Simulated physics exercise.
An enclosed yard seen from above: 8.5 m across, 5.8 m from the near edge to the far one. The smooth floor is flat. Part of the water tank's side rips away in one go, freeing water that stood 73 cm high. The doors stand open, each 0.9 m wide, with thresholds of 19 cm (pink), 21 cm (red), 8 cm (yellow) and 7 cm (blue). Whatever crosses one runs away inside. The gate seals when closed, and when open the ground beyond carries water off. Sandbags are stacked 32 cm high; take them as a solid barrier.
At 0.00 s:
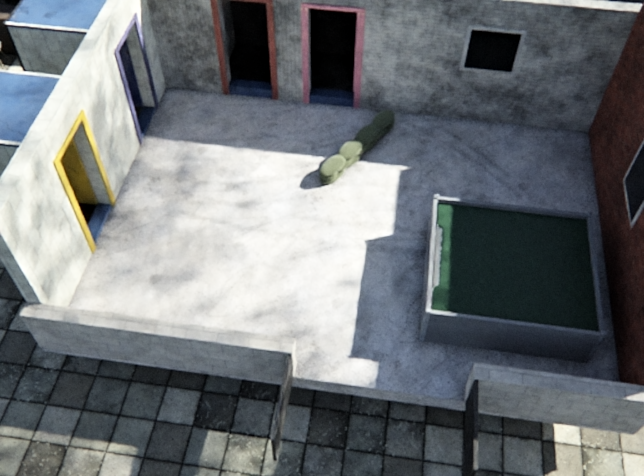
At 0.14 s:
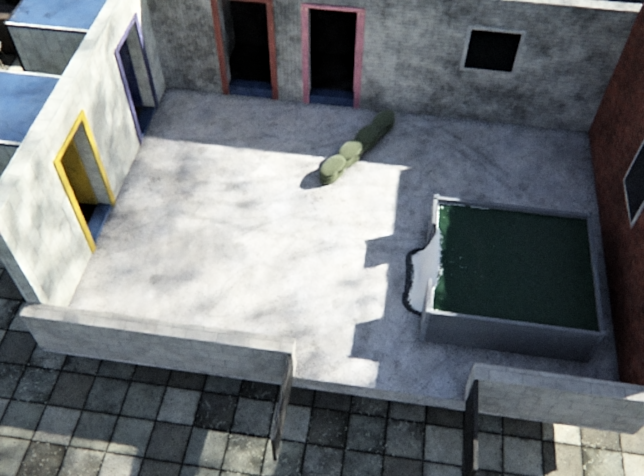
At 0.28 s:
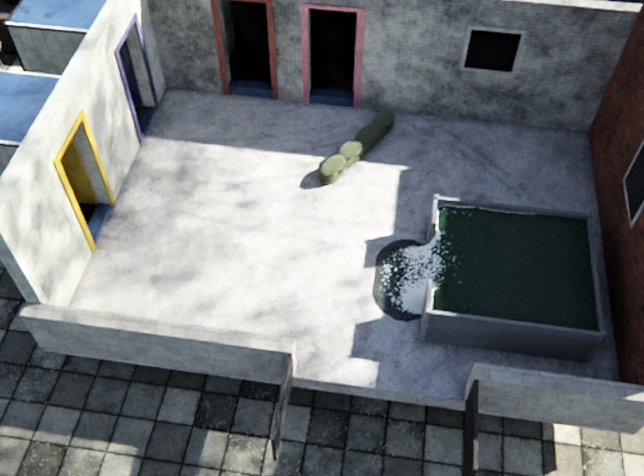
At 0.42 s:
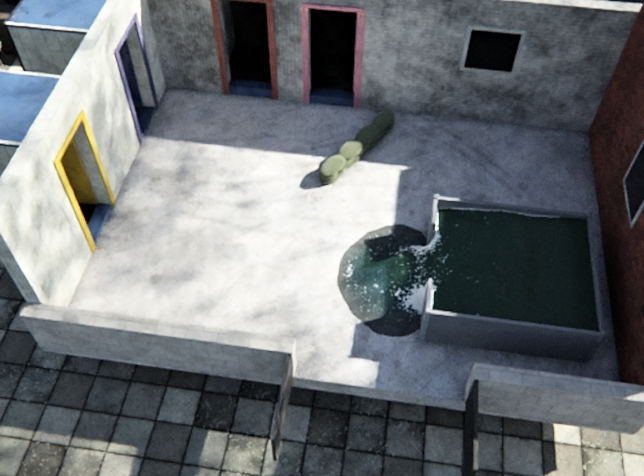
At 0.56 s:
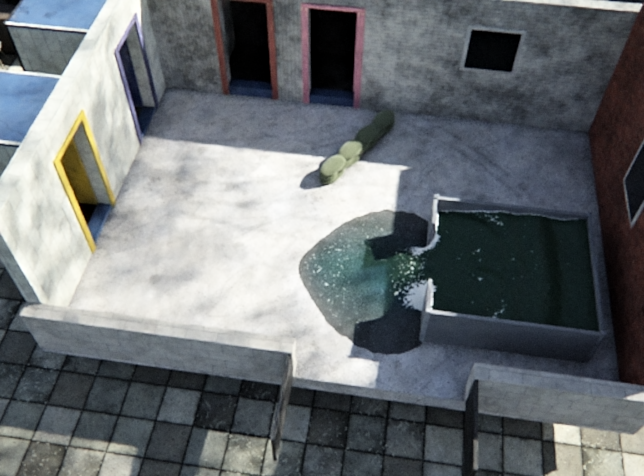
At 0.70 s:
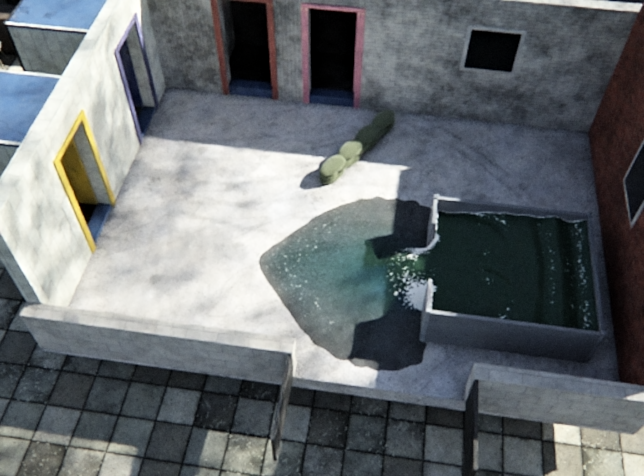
In this clip, seen from above, the left side of a rectangular tank of dark green water in a walled yard gives way, and water pours out, foaming at the gap and spreading leftward across the pale floor in a widening pool.
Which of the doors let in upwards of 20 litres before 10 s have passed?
Door by door: At the pink door it stays under the limit; at the red door it keeps below the limit; at the yellow door it goes over the limit; at the blue door it goes over the limit.
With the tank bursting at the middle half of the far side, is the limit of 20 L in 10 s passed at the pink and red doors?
Then: Pink below, red under.
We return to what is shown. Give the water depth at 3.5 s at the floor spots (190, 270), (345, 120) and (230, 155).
In that order: 4, 0 and 3 cm.
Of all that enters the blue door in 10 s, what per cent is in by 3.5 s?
About 15 per cent.
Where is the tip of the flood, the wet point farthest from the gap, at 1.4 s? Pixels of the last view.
Around (137, 226).
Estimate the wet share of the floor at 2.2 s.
Near 50 per cent is wet.
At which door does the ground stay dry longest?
It is the pink one.
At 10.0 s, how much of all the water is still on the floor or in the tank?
Roughly 86 in a hundred.
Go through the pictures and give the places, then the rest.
In the first picture, still water, 73 cm deep, in the water tank at (512, 263).
In the second picture, water pours out at (429, 272) and has run 0.6 m, to (414, 309); typically 7 cm deep outside, 73 cm at the water tank's back.
In the third picture, water pours out at (429, 273) and has run 0.9 m, to (384, 305); typically 12 cm deep outside, 73 cm at the water tank's back.
In the fourth picture, water pours out at (429, 273) and has run 1.4 m, to (342, 278); typically 8 cm deep outside, 73 cm at the water tank's back.
In the fifth picture, the front is at (304, 267), 2.0 m from the gap at (429, 273); 3.8 m2 of floor is under water; 73 cm left at the back of the water tank.
In the sixth picture, the front is at (265, 259), 2.7 m from the gap at (429, 272); 5.6 m2 of floor is under water; 68 cm left at the back of the water tank.
After 1.4 s water covers 35 % of the floor and is deepest (41 cm) near (416, 278); pink door not reached, red door not reached, yellow door not reached, blue door not reached.
After 2.2 s water covers 50 % of the floor and is deepest (36 cm) near (59, 329); pink door not reached, red door not reached, yellow door 17 cm at the sill, 11 L in, blue door not reached.
After 3.5 s water covers 60 % of the floor and is deepest (30 cm) near (63, 319); pink door not reached, red door 3 cm at the sill, 0 L in, yellow door 23 cm at the sill, 89 L in, blue door 16 cm at the sill, 22 L in.
After 6.0 s water covers 65 % of the floor and is deepest (22 cm) near (209, 93); pink door 5 cm at the sill, 0 L in, red door 15 cm at the sill, 0 L in, yellow door 15 cm at the sill, 155 L in, blue door 13 cm at the sill, 70 L in.
After 10.0 s water covers 80 % of the floor and is deepest (17 cm) near (351, 146); pink door 15 cm at the sill, 0 L in, red door 10 cm at the sill, 0 L in, yellow door 10 cm at the sill, 192 L in, blue door 12 cm at the sill, 160 L in.
